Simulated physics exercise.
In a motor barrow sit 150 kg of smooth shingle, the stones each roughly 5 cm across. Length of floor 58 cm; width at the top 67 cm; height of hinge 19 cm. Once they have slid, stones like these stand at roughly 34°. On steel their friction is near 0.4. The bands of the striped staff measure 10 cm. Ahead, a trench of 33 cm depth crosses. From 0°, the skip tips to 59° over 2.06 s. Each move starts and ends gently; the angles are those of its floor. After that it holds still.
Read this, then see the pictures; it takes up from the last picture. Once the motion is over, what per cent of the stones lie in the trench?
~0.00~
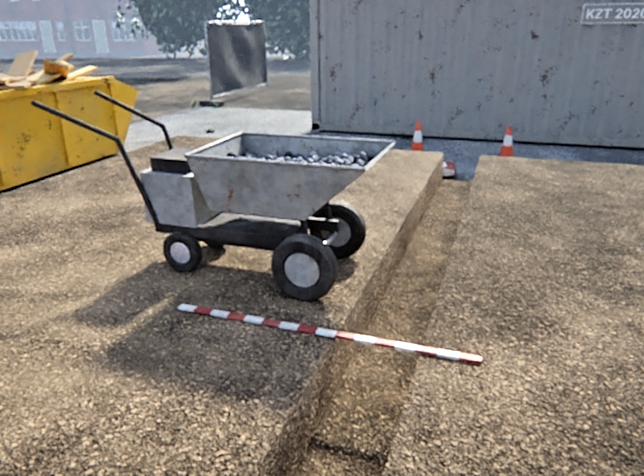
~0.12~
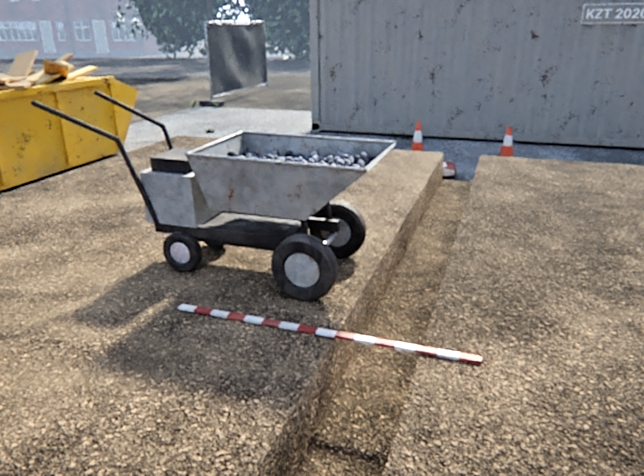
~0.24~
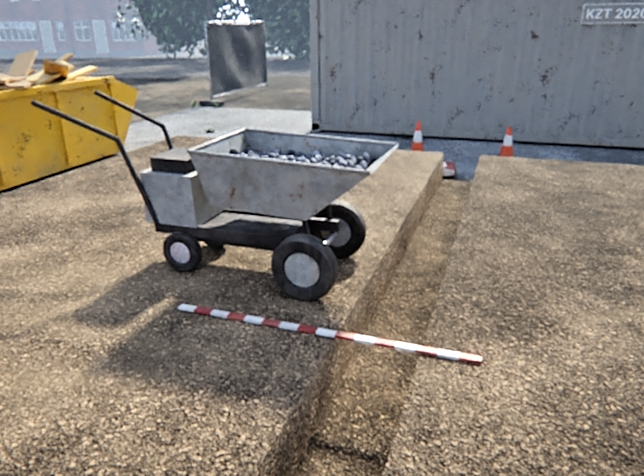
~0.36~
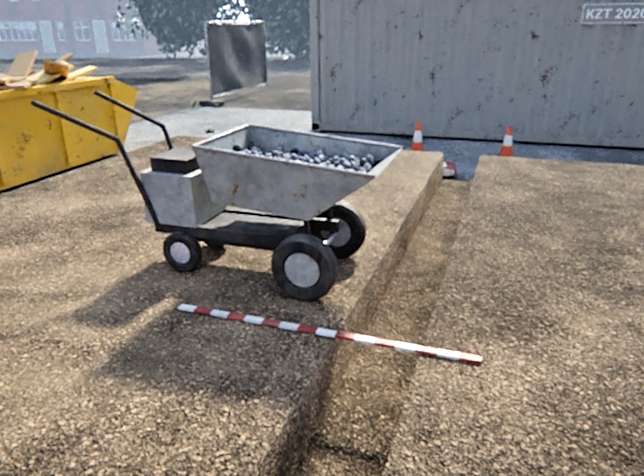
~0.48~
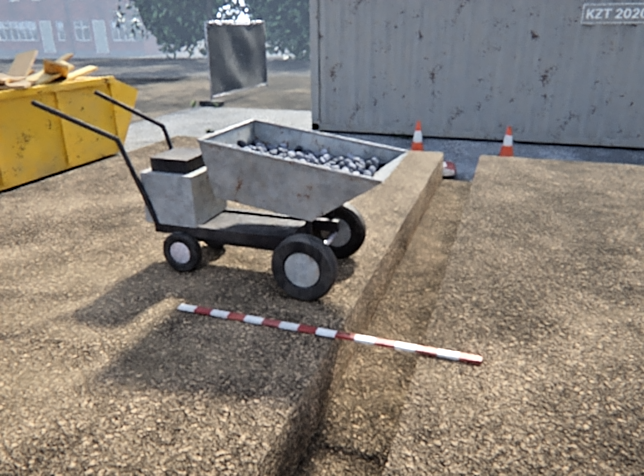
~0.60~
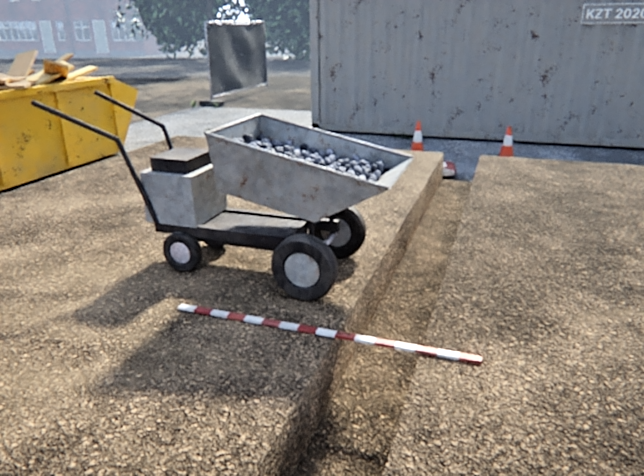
22 %.
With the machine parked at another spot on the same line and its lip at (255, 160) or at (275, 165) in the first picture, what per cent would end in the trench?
About 80 per cent from the first spot, about 100 from the second.
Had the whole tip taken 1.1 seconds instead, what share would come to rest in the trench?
Estimate: About 20 %.
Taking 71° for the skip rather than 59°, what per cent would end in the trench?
Around 5 per cent would finish in the trench.
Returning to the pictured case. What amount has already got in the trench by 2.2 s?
By that point it's something like 0 in a hundred.
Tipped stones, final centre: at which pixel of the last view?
Middle at around (480, 295), I'd say.
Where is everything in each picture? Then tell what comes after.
Lip at (366, 170), floor tilted 0°, highest stones at (339, 159), in the first picture.
Lip at (367, 171), floor tilted 1°, highest stones at (340, 159); the stones move at 0.1 m/s on average, in the second picture.
Lip at (370, 173), floor tilted 2°, highest stones at (301, 158); the stones move at 0.2 m/s on average, in the third picture.
Lip at (375, 177), floor tilted 5°, highest stones at (258, 154); the stones move at 0.2 m/s on average, in the fourth picture.
Lip at (382, 182), floor tilted 8°, highest stones at (255, 148); the stones move at 0.3 m/s on average, in the fifth picture.
Lip at (389, 189), floor tilted 12°, highest stones at (261, 144); the stones move at 0.3 m/s on average, in the sixth picture.
After 1.5 s the floor is at 50°; 100 % in the skip; the foremost stones are at (429, 241).
After 2.2 s the floor is at 59°; 51 % in the skip, 1 % in the trench, 48 % past the trench; the foremost stones are at (553, 316).
After 2.5 s the floor is at 59°; 24 % in the skip, 2 % in the trench, 74 % past the trench; the foremost stones are at (619, 322).
After 4.5 s the floor is at 59°; 0 % in the skip, 22 % in the trench, 78 % past the trench; the foremost stones are past the picture's edge.
